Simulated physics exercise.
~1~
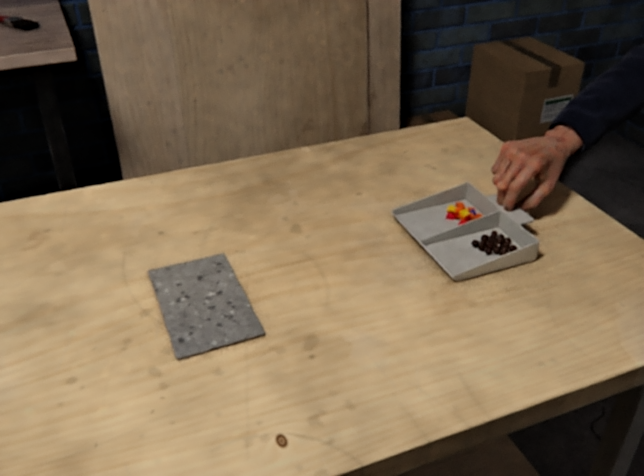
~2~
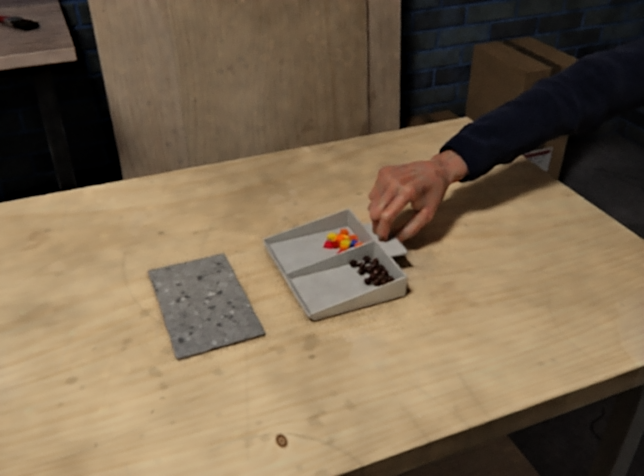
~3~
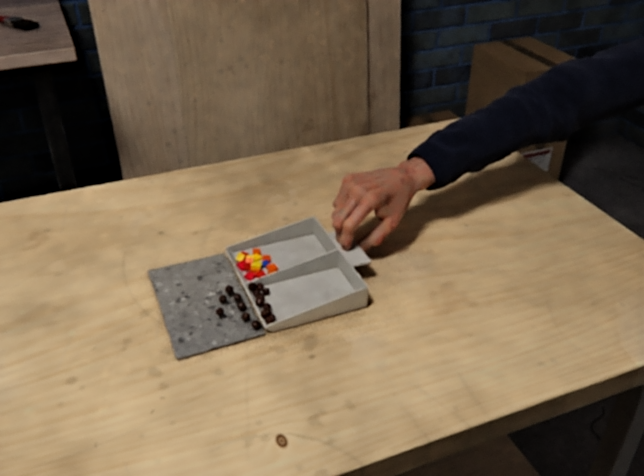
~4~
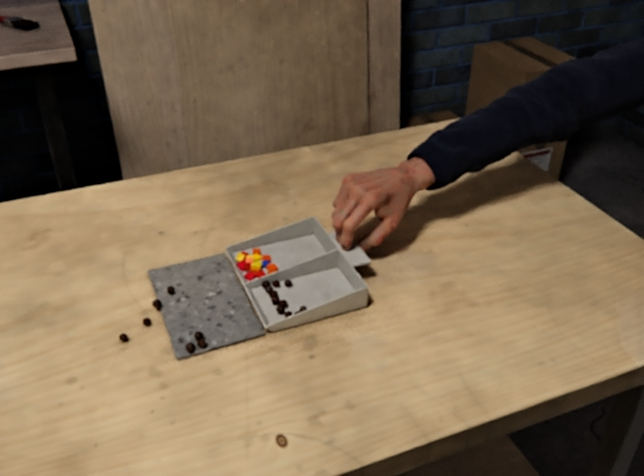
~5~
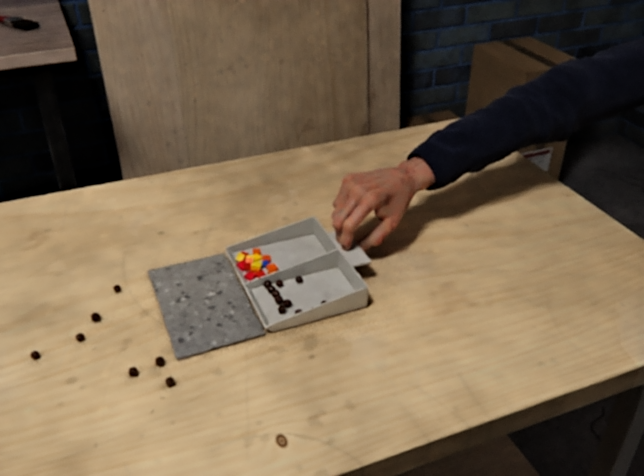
A hand slides a tray left into a slab, and some dark beads spill out.
